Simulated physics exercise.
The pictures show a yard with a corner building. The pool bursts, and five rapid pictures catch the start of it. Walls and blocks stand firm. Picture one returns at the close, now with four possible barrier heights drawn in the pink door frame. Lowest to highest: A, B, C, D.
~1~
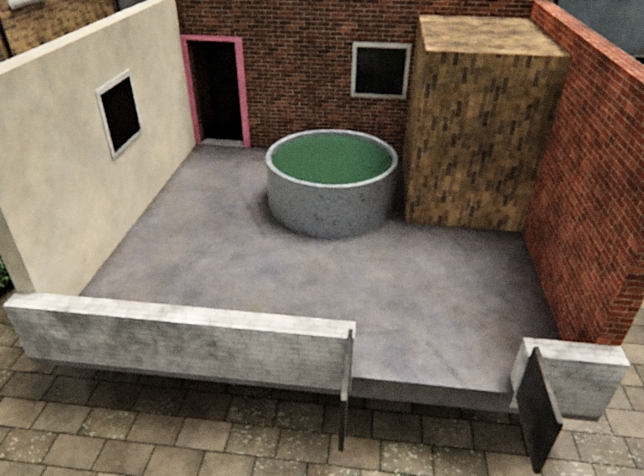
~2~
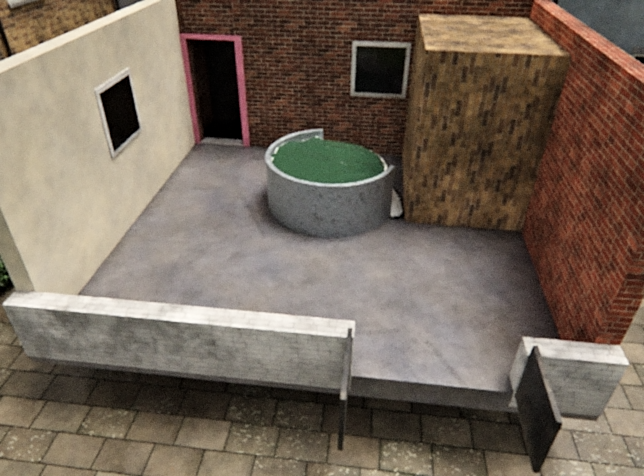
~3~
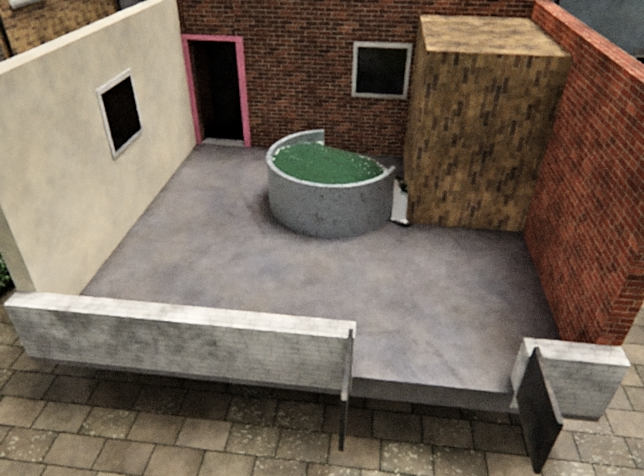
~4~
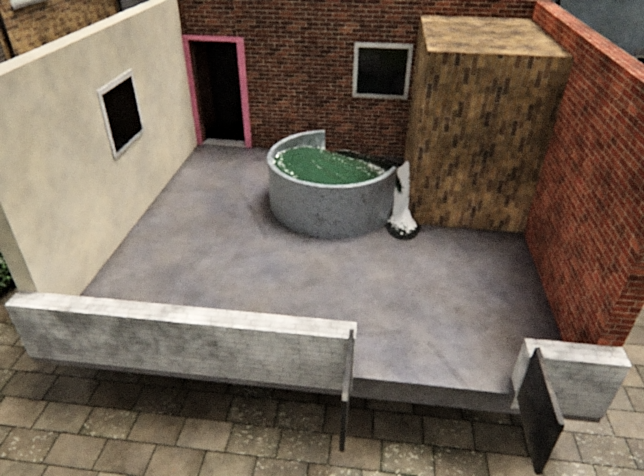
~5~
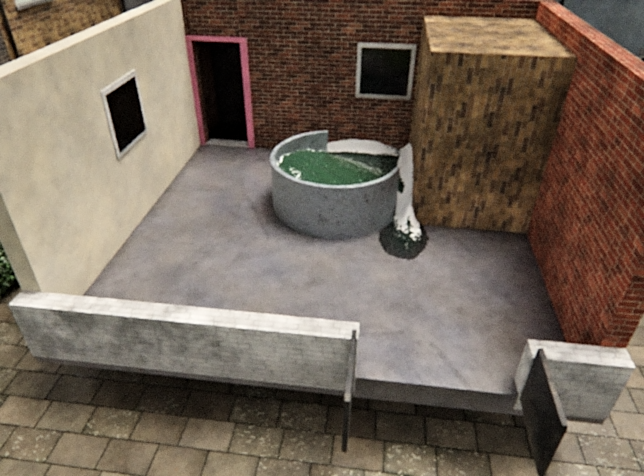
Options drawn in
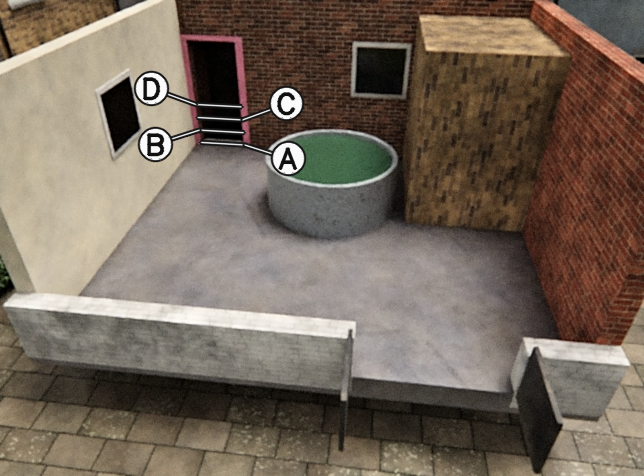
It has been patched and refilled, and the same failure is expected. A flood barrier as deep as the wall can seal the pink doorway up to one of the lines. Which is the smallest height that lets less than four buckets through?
Choose B.
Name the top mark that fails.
Here it is mark A.
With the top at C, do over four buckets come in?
No, not at all.
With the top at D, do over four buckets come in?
No, not at all.
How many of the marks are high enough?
Three of the four.
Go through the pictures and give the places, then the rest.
Water in the pool at rest, its middle at (332, 160); foot of the pink doorway at (223, 145); open gate at (439, 326), in the first frame.
In the second frame, 2 % of the ground under water, visible out to (400, 210).
In the third frame, 5 % of the ground under water, visible out to (403, 192).
In the fourth frame, 9 % of the ground under water, visible out to (406, 236).
In the fifth frame, 12 % of the ground under water, visible out to (409, 254).
In white, A at (222, 143); B at (221, 131); C at (220, 118); D at (218, 105); from the bottom up A, B, C, D.
If A is chosen, some 20 bucketfuls get in.
If B is chosen, a splash gets over, under a bucket.
If C is chosen, nothing gets over.
If D is chosen, nothing gets over.
